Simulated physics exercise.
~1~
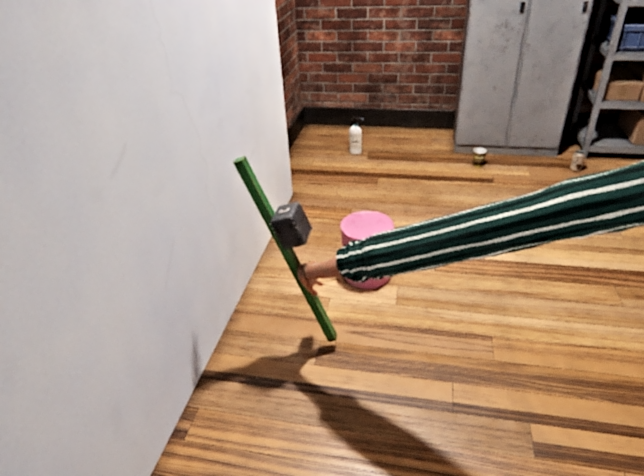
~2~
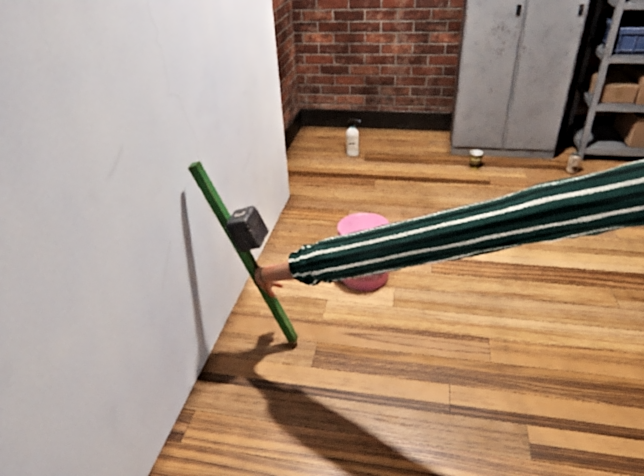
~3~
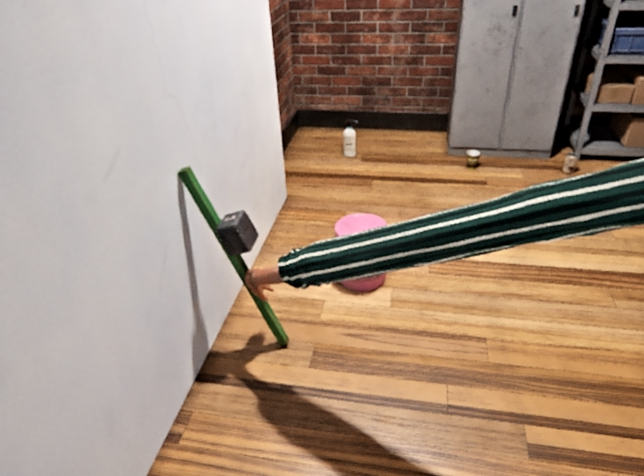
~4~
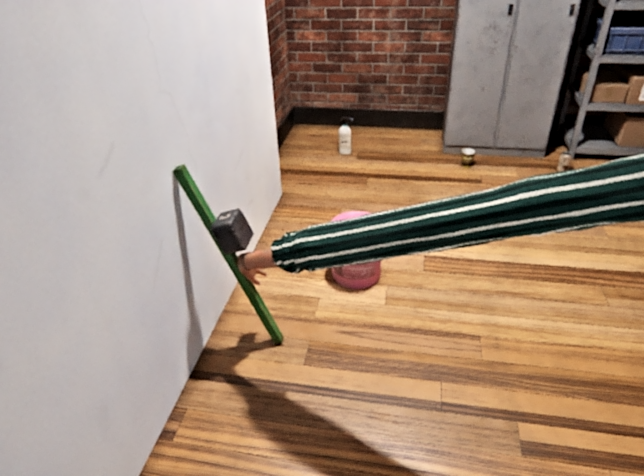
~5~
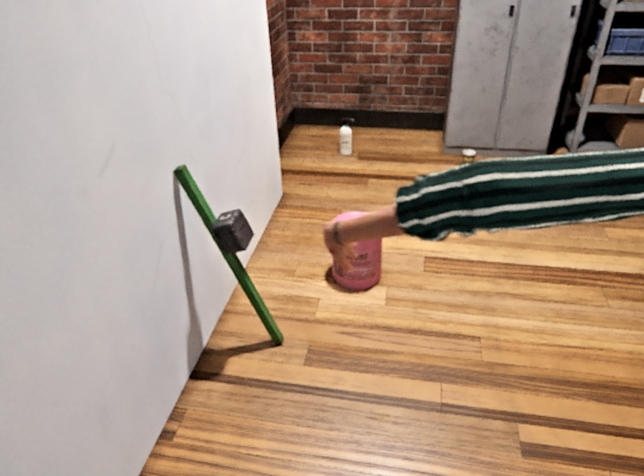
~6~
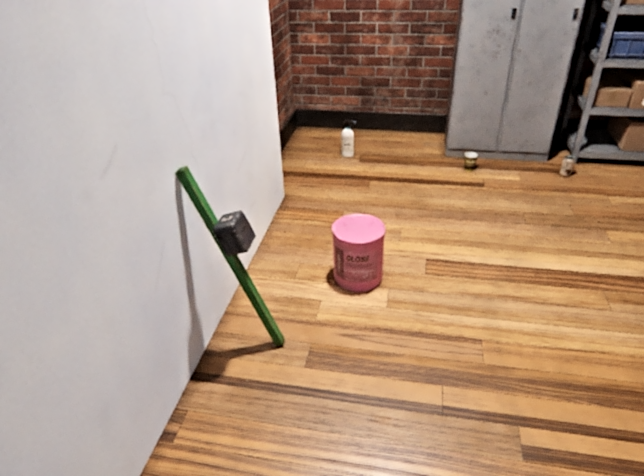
Green pole with a dark block attached being leaned against a white wall by a hand, then staying propped after release.
